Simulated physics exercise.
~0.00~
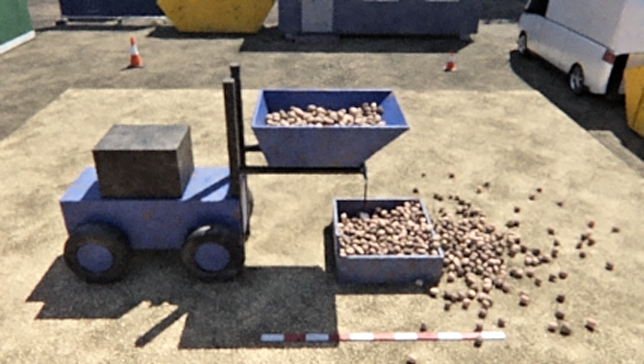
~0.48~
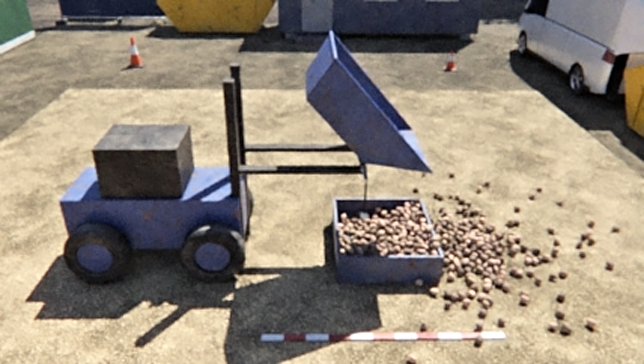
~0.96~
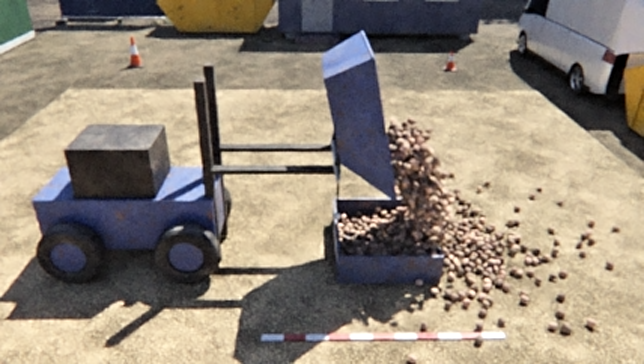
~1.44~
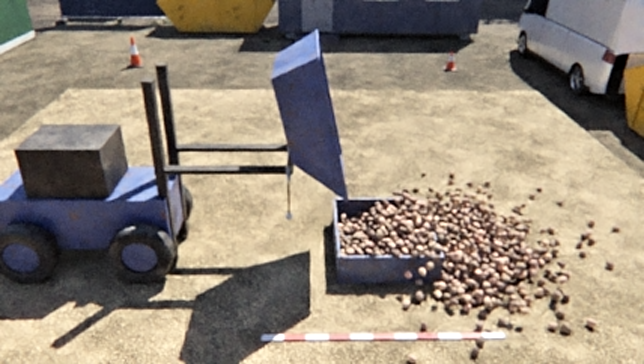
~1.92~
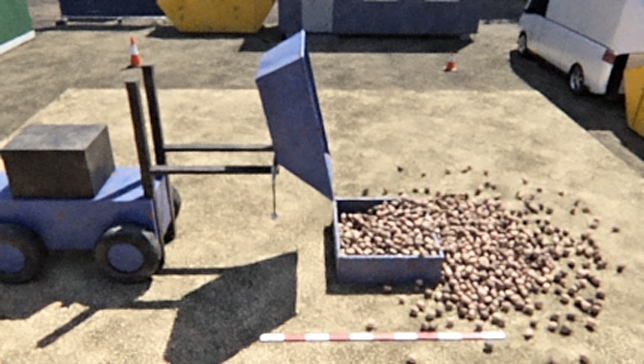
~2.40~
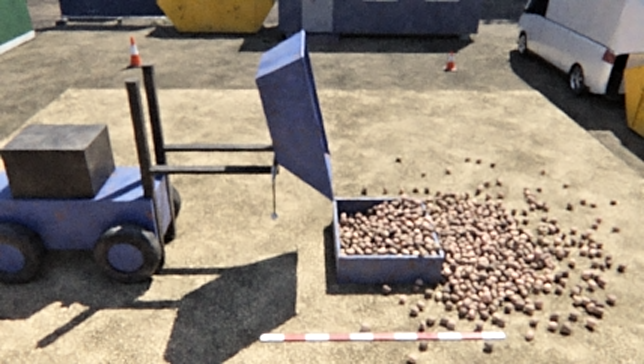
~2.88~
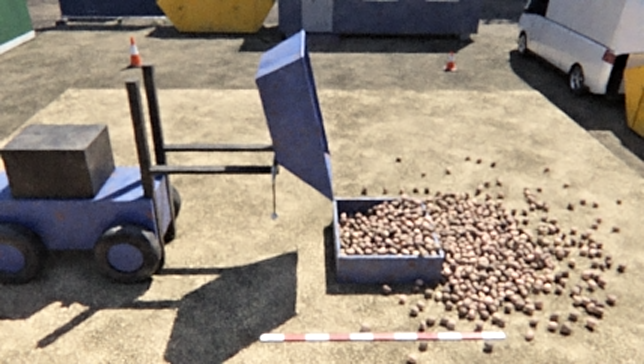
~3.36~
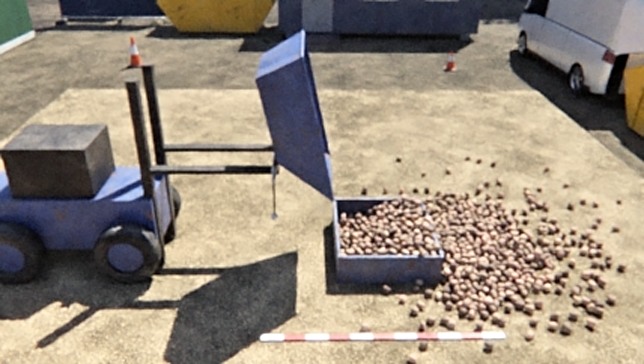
A blue forklift holds a tipping skip full of brown stones above a blue bin, which is already heaped with stones, with more scattered to its right. The skip tilts steeply towards the right, its load still hidden inside. As the forklift starts rolling back to the left, stones pour out in a thick stream over the bin and the ground beyond. The machine keeps reversing with the skip upended, and the pile spreads farther right. Finally the forklift stands still, the bin heaped full and a wide spill of stones lying beside it.
